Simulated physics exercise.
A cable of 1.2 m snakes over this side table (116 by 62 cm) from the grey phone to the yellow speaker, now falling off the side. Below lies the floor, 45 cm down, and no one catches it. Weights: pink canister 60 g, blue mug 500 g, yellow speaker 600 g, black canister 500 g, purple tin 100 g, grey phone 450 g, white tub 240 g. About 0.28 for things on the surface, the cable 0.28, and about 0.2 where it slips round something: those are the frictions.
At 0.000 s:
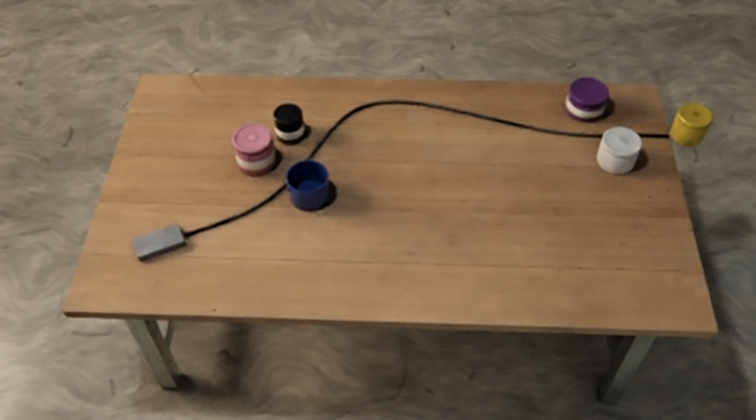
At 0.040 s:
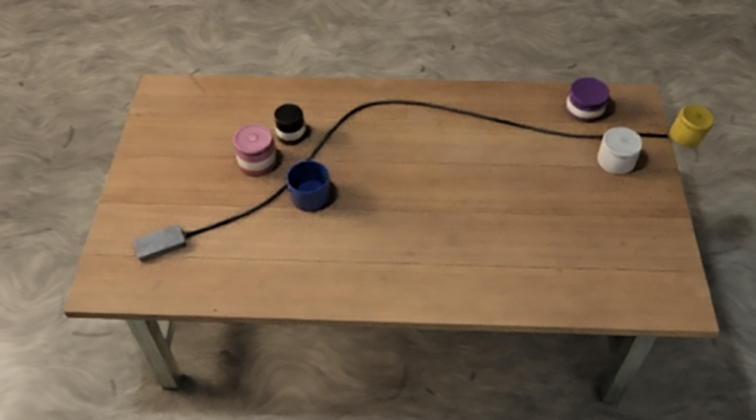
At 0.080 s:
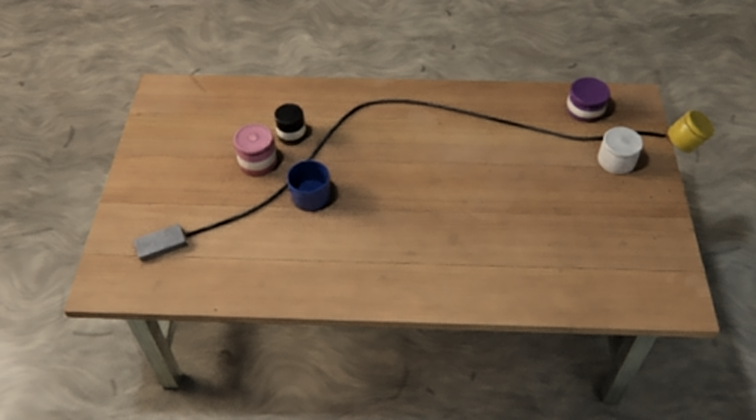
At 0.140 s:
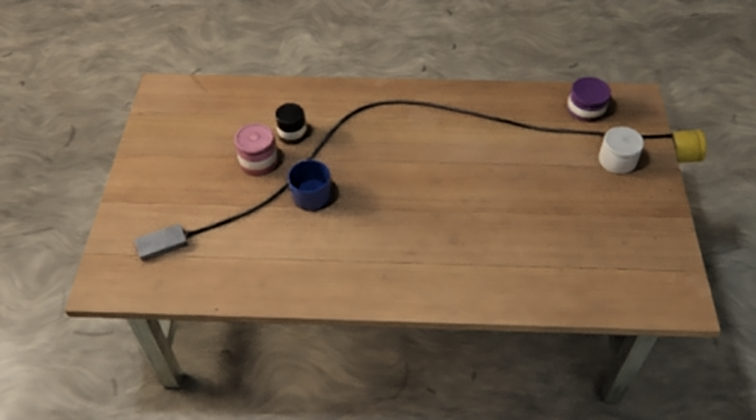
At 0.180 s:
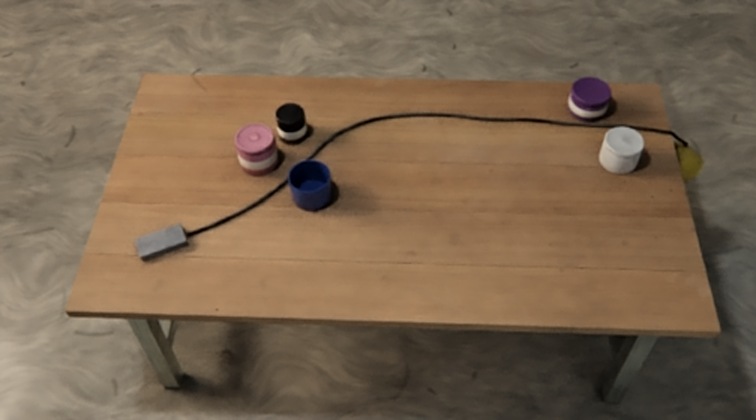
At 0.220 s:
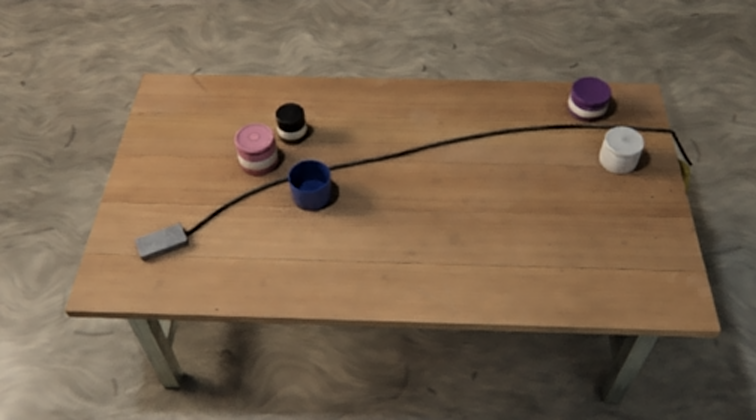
Wooden table with small containers and a grey phone, a yellow speaker dropping off the right edge, pulling the black cable straighter.
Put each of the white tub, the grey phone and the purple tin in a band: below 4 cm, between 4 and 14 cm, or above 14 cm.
Bands - white tub: Below 4 cm; grey phone: Above 14 cm; purple tin: Below 4 cm.
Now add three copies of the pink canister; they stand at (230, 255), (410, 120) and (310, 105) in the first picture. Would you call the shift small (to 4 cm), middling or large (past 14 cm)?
Going one by one, I'd say a short shift, then a long shift, then a short shift.
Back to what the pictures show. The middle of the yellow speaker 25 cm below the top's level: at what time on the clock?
It gets there at roughly 0.36 s.
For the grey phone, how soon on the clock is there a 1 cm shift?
Estimate for the grey phone: Near 0.28 seconds.
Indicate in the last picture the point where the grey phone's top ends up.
Somewhere around (356, 155) is where it ends up.
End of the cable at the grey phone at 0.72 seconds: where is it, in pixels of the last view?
About (369, 158).
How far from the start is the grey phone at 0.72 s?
At that moment the grey phone has gone 40 cm from the start.
By 0.5 s, the cable's tail end at (286, 191); grey phone 21 cm off its start, yellow speaker over the edge, blue mug 3 cm off its start.
By 0.7 s, the cable's tail end at (369, 158); grey phone 40 cm off its start, yellow speaker over the edge, blue mug 3 cm off its start.
By 1.0 s, the cable's tail end at (379, 154); grey phone 42 cm off its start at (356, 155), yellow speaker over the edge, blue mug 3 cm off its start at (317, 188).
By 1.2 s, the cable's tail end at (379, 154); grey phone 42 cm off its start, yellow speaker over the edge, blue mug 3 cm off its start.
By 2.4 s, the cable's tail end at (379, 154); grey phone 42 cm off its start at (356, 155), white tub 1 cm off its start at (627, 143), purple tin 0 cm off its start at (592, 90), yellow speaker over the edge.
